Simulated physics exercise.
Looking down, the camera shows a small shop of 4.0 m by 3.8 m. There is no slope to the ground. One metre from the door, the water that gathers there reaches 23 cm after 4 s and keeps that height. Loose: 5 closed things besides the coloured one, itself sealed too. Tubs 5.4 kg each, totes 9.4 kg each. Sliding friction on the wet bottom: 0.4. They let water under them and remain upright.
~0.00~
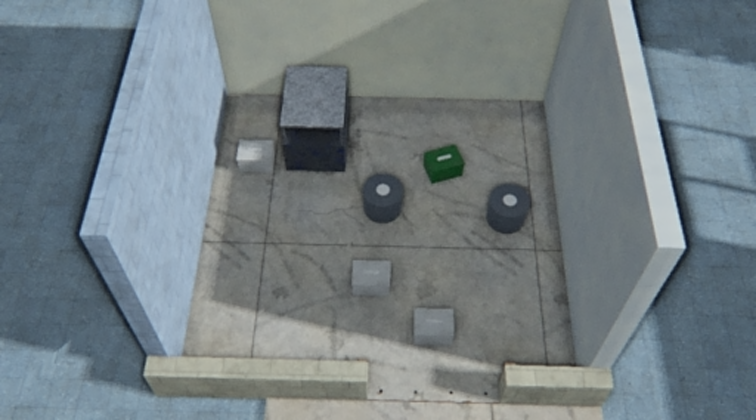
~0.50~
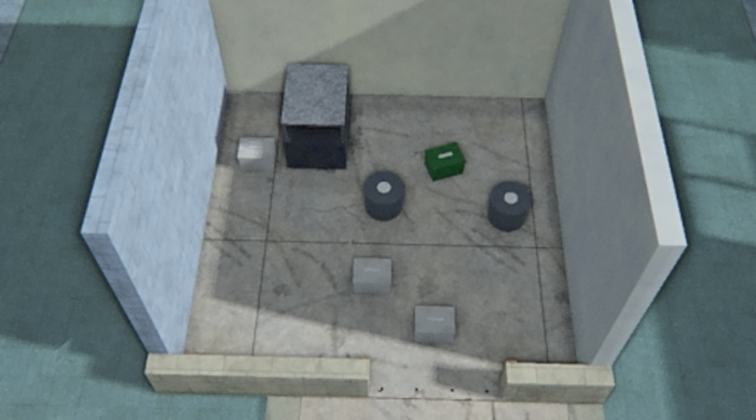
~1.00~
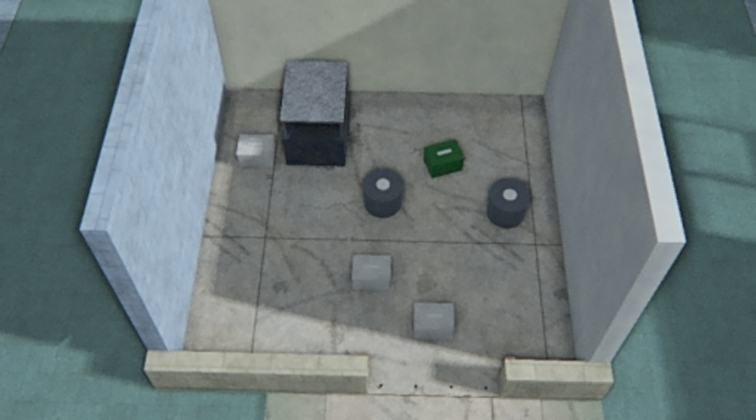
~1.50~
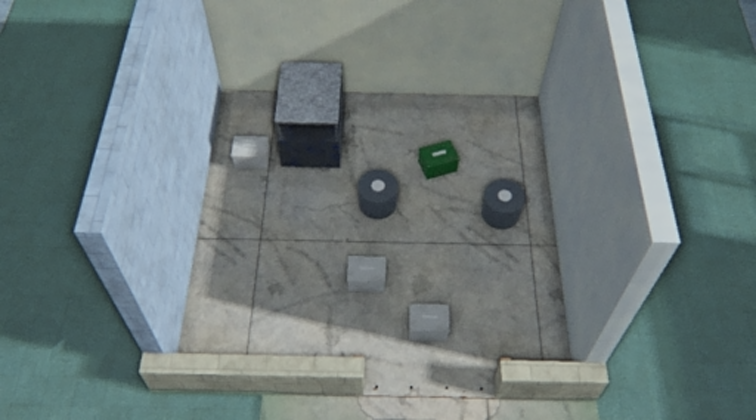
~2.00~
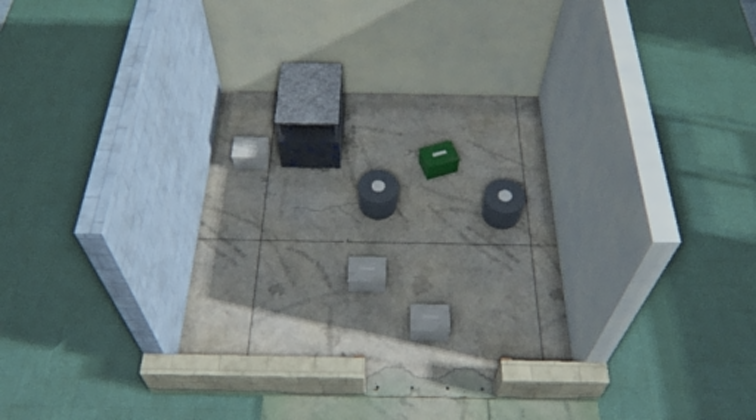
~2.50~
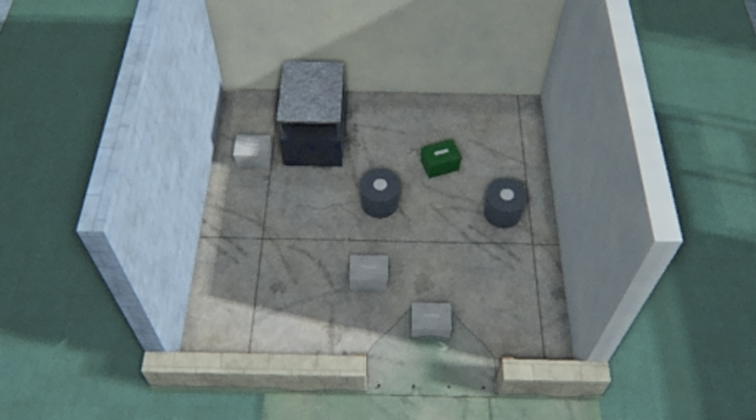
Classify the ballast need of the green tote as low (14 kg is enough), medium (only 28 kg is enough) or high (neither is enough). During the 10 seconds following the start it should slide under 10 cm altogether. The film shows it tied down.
Medium.
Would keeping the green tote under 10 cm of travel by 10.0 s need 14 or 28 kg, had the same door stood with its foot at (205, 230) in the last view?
The big mass is needed.
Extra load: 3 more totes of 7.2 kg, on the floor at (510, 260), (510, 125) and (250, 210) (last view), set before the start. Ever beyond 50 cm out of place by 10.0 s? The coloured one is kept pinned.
Spot one crosses the limit, spot two crosses the limit, spot three crosses the limit.
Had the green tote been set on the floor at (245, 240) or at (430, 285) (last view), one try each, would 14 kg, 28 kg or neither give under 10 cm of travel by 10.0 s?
Going in order: Heavier weight required, neither weight works.
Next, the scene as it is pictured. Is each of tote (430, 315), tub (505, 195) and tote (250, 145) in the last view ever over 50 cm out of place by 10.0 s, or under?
In turn: Over, past it, less.
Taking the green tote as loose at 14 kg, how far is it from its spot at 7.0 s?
Roughly 30 cm.
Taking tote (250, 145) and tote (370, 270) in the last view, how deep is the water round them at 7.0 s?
Some 4 cm at the first, some 8 cm at the second.
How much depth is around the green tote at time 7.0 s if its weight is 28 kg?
6 cm, roughly.
After 3.5 s the green tote would be 0 cm from its start with 14 kg and 0 cm from its start with 28 kg; 0 cm of water round it then.
After 4.5 s the green tote would be 0 cm from its start with 14 kg and 0 cm from its start with 28 kg; 1 cm of water round it then.
After 7.0 s the green tote would be 27 cm from its start with 14 kg and 0 cm from its start with 28 kg; 6 cm of water round it then.
After 10.0 s the green tote would be 50 cm from its start with 14 kg and 0 cm from its start with 28 kg; 14 cm of water round it then.
